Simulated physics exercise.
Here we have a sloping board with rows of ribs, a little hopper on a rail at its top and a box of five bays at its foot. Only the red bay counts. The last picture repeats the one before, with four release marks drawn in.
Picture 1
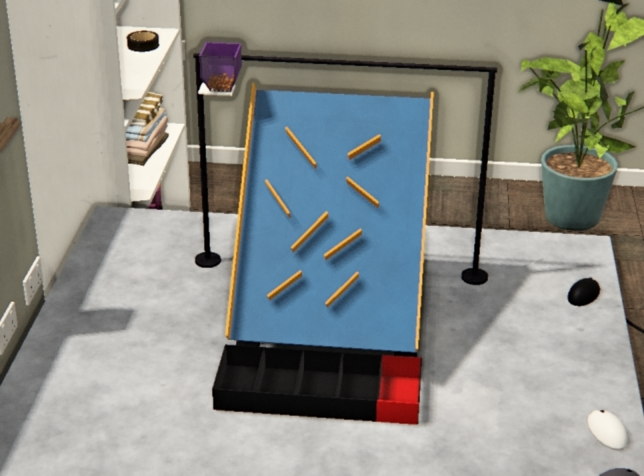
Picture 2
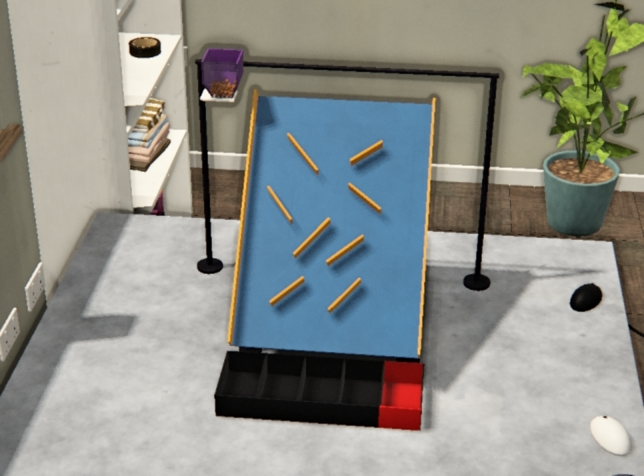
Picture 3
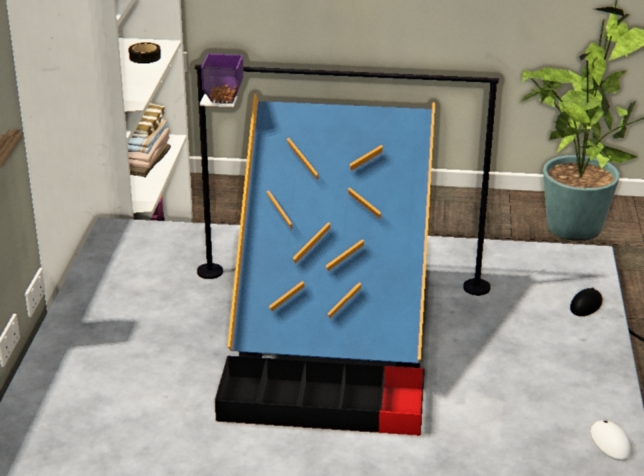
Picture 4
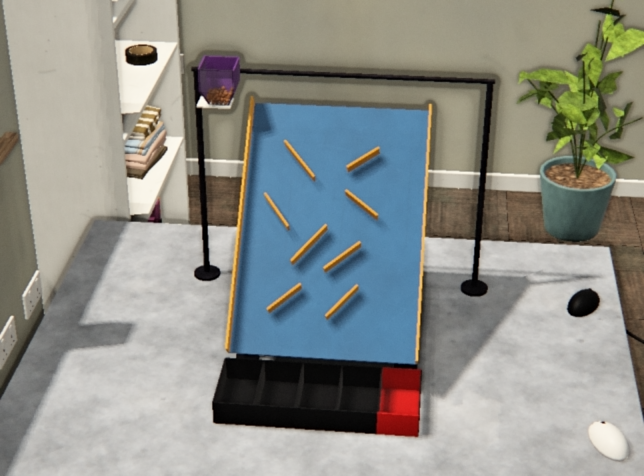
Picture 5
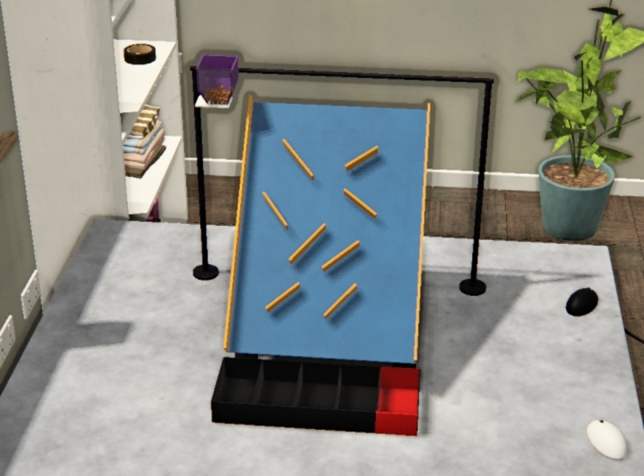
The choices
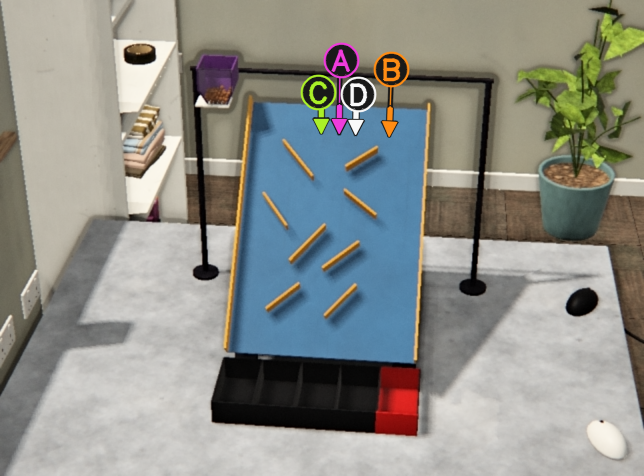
A tilted blue board with slanted orange ribs stood above a row of black bays and one red bay, a purple hopper at its upper left, and nothing moved except the view, which shifted slightly.
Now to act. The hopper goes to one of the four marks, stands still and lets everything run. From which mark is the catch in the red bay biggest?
The answer is mark B.
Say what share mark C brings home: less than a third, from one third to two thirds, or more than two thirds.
It is less than a third.
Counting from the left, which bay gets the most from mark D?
The first from the left.
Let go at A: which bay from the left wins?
It is the first one.
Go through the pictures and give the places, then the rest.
The first picture shows hopper at (220, 82), cereal balls, door shut.
The second picture shows ribs (288, 133) to (317, 170), (350, 160) to (382, 141), (268, 186) to (291, 219).
The third picture shows ribs (349, 188) to (380, 214), (294, 259) to (329, 223), (327, 267) to (363, 240).
The fourth picture shows ribs (267, 309) to (300, 284), (326, 316) to (357, 285).
The fifth picture shows red bay at (396, 422), number 5 of 5 from the left.
On the marked copy, mark A meets the board at (339, 128); mark B meets the board at (389, 131); mark C meets the board at (321, 128); mark D meets the board at (355, 129).
Choosing A, none in the red bay, all in other bays.
Choosing B, about two thirds in the red bay, about a quarter in other bays.
Choosing C, a small part in the red bay, nearly all in other bays.
Choosing D, none in the red bay, all in other bays.
